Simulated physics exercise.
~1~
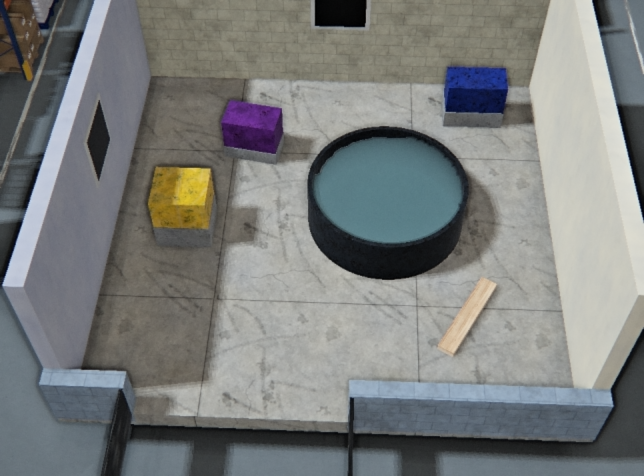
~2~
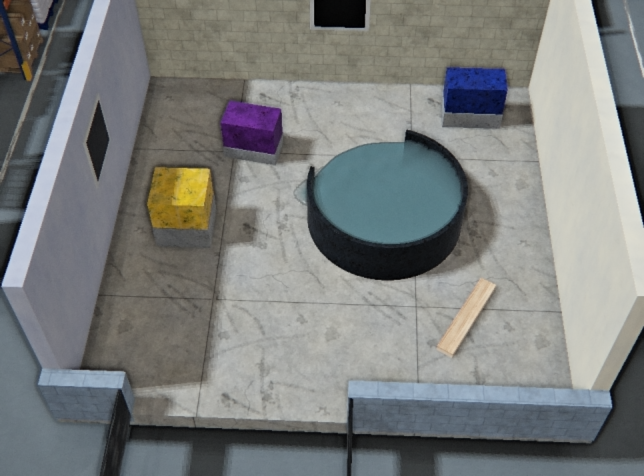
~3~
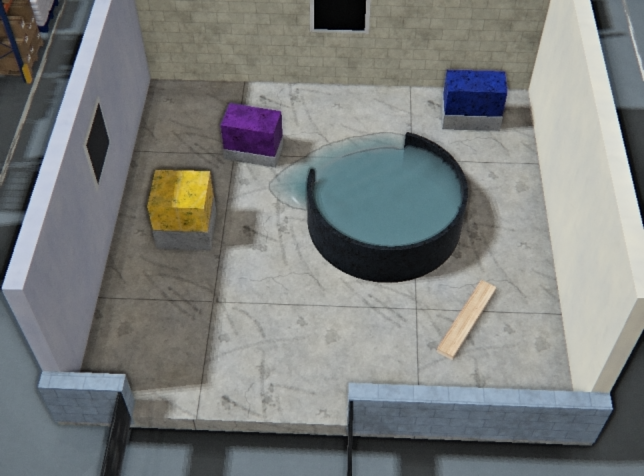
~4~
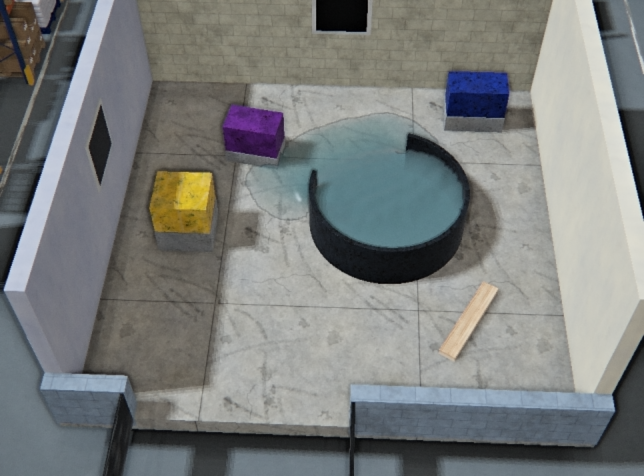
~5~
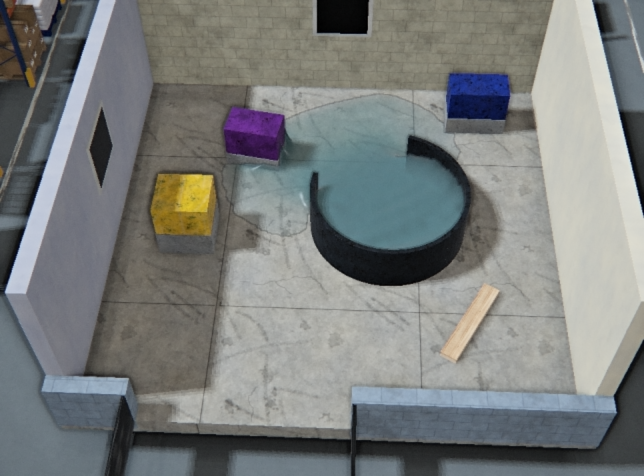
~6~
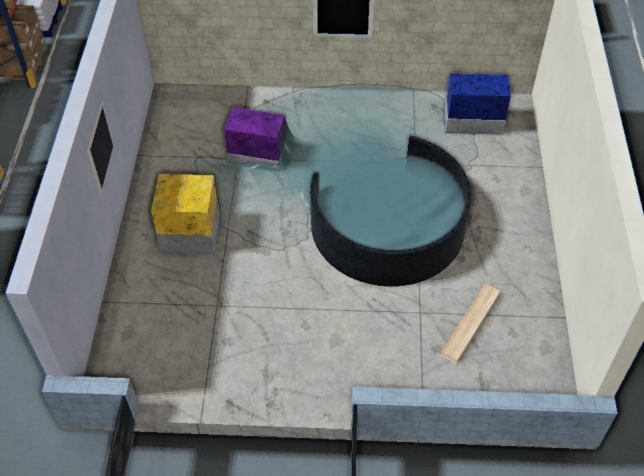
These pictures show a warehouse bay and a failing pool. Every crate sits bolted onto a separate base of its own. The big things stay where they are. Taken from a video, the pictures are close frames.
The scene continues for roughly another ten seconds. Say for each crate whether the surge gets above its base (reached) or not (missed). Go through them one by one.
Outcome: The purple crate will meet the water, the blue crate will avoid the water, the yellow crate will avoid the water.
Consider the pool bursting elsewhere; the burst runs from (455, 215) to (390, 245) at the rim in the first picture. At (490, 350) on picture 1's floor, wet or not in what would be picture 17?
At that place: Flooded.
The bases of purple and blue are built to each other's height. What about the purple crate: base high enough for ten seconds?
Well, the purple crate is inundated then.
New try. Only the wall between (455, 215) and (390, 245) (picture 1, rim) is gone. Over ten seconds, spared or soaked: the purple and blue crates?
First, the purple is not reached; second, the blue is not reached.
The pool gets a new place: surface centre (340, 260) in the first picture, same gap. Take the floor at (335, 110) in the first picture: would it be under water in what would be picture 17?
Submerged.
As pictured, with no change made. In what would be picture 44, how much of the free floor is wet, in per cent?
Near 90 in a hundred.
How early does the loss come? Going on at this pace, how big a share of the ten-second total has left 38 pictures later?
I'd put it near 15 in a hundred.
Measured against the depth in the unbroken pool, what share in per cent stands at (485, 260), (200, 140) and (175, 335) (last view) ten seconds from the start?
In order: About 4, 8 and 6 in a hundred.
A moment on, water covers 30 % of the floor; the purple crate water round its plinth, the blue crate water round its plinth, the yellow crate water round its plinth.
Next, water covers 35 % of the floor; the purple crate water round its plinth, the blue crate water round its plinth, the yellow crate water round its plinth.
Then, water covers 55 % of the floor; the purple crate water round its plinth, the blue crate water round its plinth, the yellow crate water round its plinth.
Later, water covers 90 % of the floor; the purple crate water round its plinth, the blue crate water round its plinth, the yellow crate water round its plinth.
In the end, water covers 100 % of the floor; the purple crate was topped, the blue crate stayed above the water, the yellow crate stayed above the water.
